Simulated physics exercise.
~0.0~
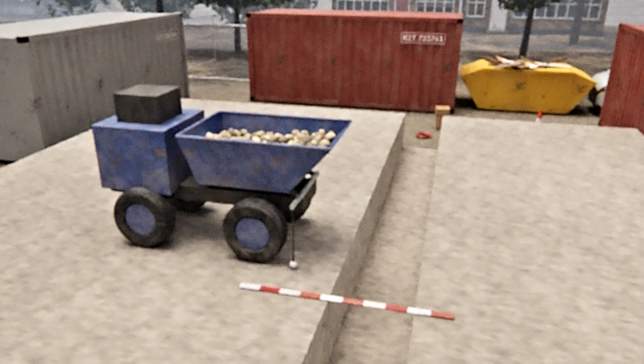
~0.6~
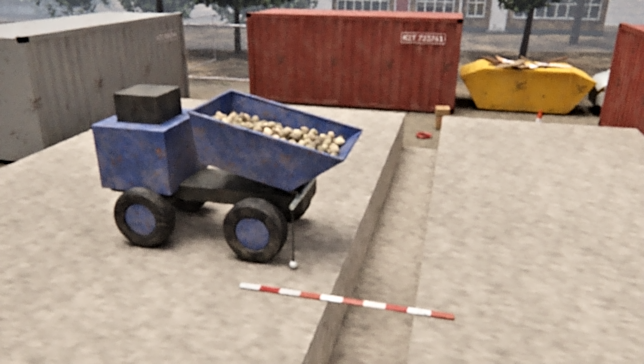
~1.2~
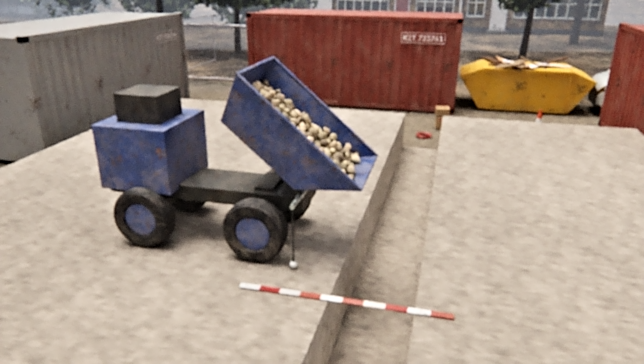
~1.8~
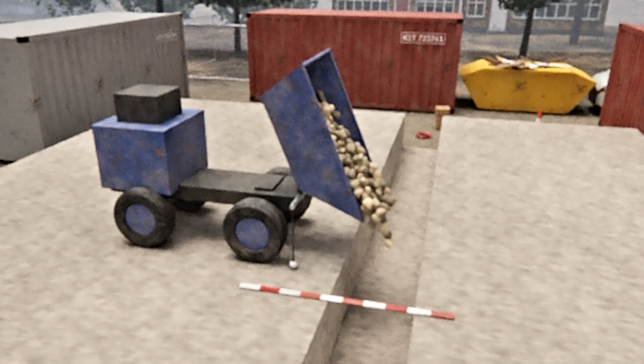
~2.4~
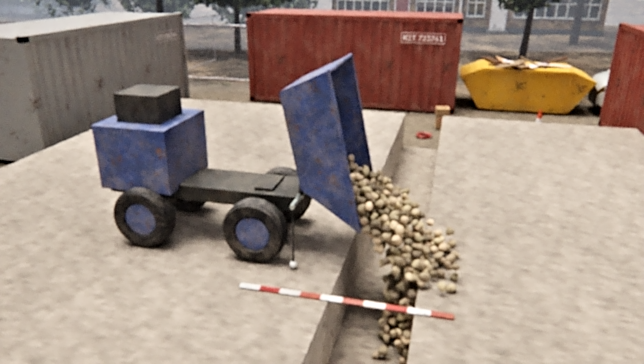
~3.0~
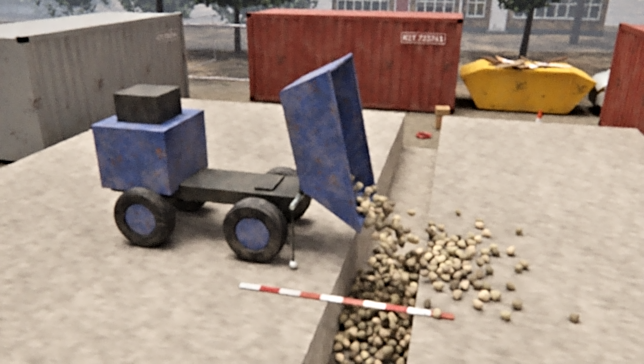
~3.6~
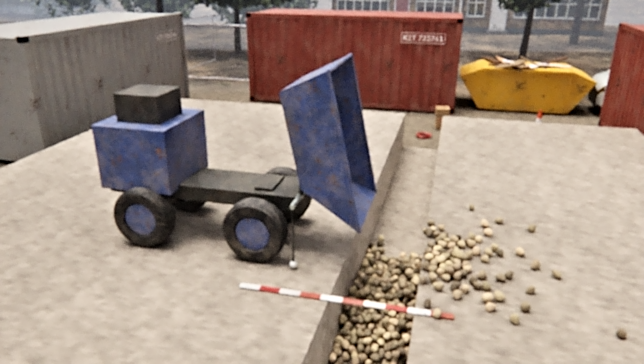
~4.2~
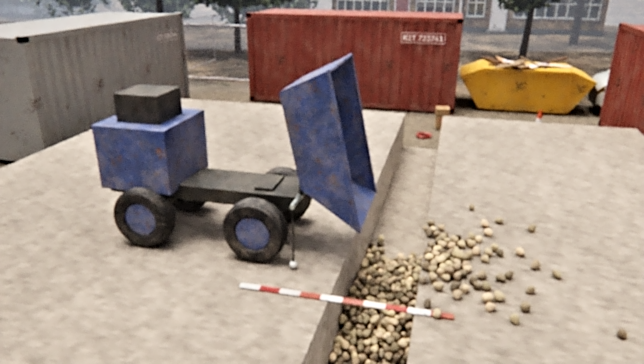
A blue site dumper with black wheels stands on pale ground at the left, seen from above and to the side, its raised-edged skip full of tan and brown cobbles beside a straight trench. A red-and-white striped staff lies near it, with grey and red containers and a yellow skip behind. The dumper's skip tips up steeply to the right, and the stones slide towards its lip. They pour into the trench, some scattering onto the ground beyond. The skip stays raised and empty, with most stones heaped in the trench and a few strewn past it.
